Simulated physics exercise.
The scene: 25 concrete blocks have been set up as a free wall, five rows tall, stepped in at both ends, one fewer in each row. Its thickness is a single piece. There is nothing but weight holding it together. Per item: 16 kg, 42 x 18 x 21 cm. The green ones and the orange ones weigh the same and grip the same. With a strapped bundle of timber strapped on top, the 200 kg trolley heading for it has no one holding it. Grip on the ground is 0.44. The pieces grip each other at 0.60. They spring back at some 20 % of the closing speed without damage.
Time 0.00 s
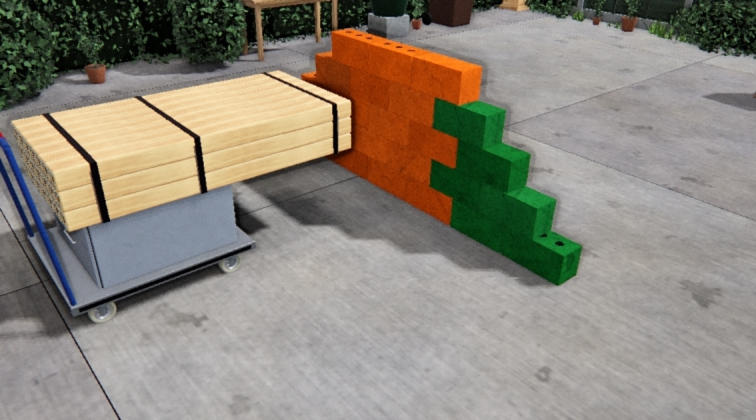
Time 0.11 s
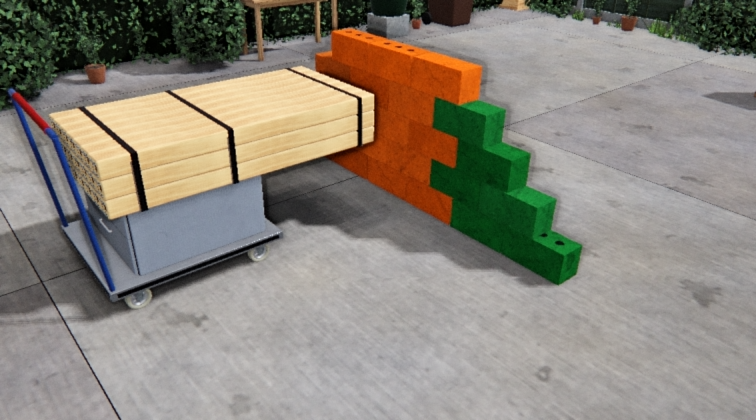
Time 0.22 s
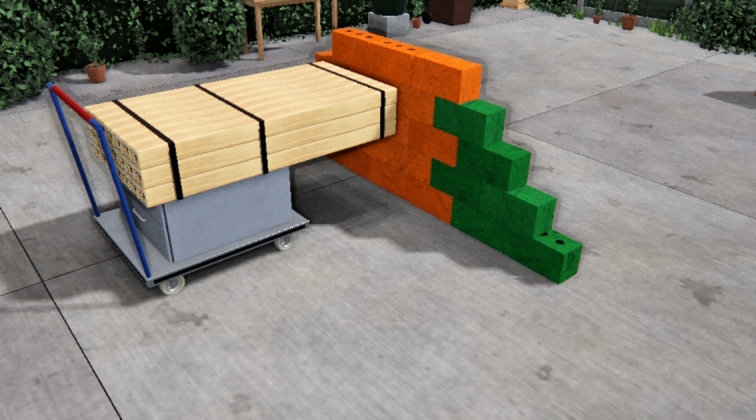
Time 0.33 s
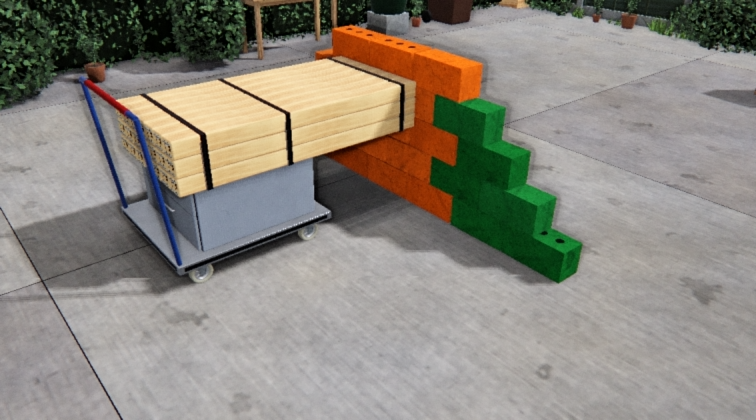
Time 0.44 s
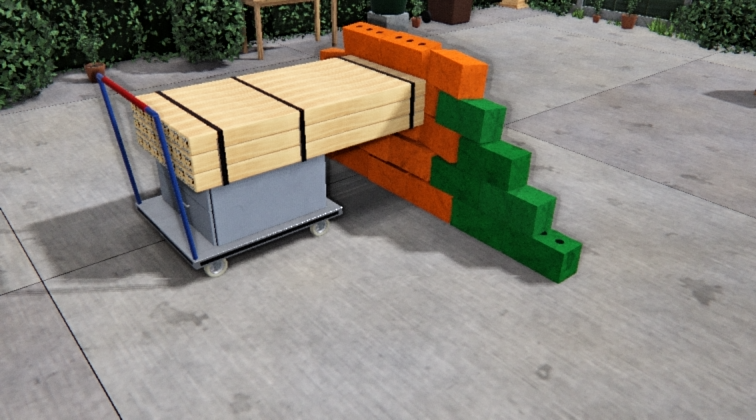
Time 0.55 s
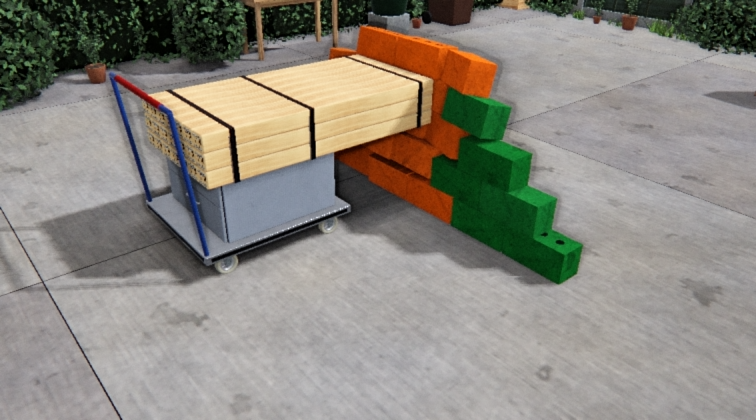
A trolley with blue posts and a red handle, stacked with strapped pale timber on a grey box, rolls rightward by itself across a paved yard, seen from above by a still camera. Ahead stands a stepped wall of orange blocks with green ones at right, plants behind. The timber's front end meets the wall and pushes in, shifting and tilting the upper blocks backward while the lowest stay put.
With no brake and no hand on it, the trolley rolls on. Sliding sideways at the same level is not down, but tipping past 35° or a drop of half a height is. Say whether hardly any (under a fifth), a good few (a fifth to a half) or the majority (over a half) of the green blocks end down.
Hardly any of them end down.
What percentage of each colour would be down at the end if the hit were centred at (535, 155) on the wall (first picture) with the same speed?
Result - green: 20 %; orange: 10 %.
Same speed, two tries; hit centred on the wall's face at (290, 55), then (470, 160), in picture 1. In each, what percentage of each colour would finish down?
You'd get green at 0 followed by 60, and orange at 20 followed by 50 percent.
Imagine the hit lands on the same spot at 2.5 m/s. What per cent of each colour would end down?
Down at the end: Green 10 per cent, orange 60 per cent.
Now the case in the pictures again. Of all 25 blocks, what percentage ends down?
Estimate: About 60% of them.
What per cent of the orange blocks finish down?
The orange group ends with 80% down.
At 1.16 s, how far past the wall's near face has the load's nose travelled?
At that moment, around 45 cm past it.
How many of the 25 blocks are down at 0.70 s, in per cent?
By then 0 %.
After 0.70 s, load 25 cm past the wall's line, still rolling; none of the 8 green blocks down (0 of 25 in all colours); top green block leaning 26°; top orange block leaning 26°.
After 0.90 s, load 35 cm past the wall's line, still rolling; 1 of the 8 green blocks down (15 of 25 in all colours); top green block leaning 54°, 9 cm lower; top orange block leaning 53°, 24 cm lower.
After 1.16 s, load 46 cm past the wall's line, still rolling; 1 of the 8 green blocks down (15 of 25 in all colours); top green block on its side; top orange block on its side.
At rest (1.9 s), load 71 cm past the wall's line, still rolling; 1 of the 8 green blocks down (15 of 25 in all colours); top green block on its side; top orange block on its side. That is 12 per cent. As the last picture would show them, middles, top green block near (576, 192), top orange block near (636, 180).
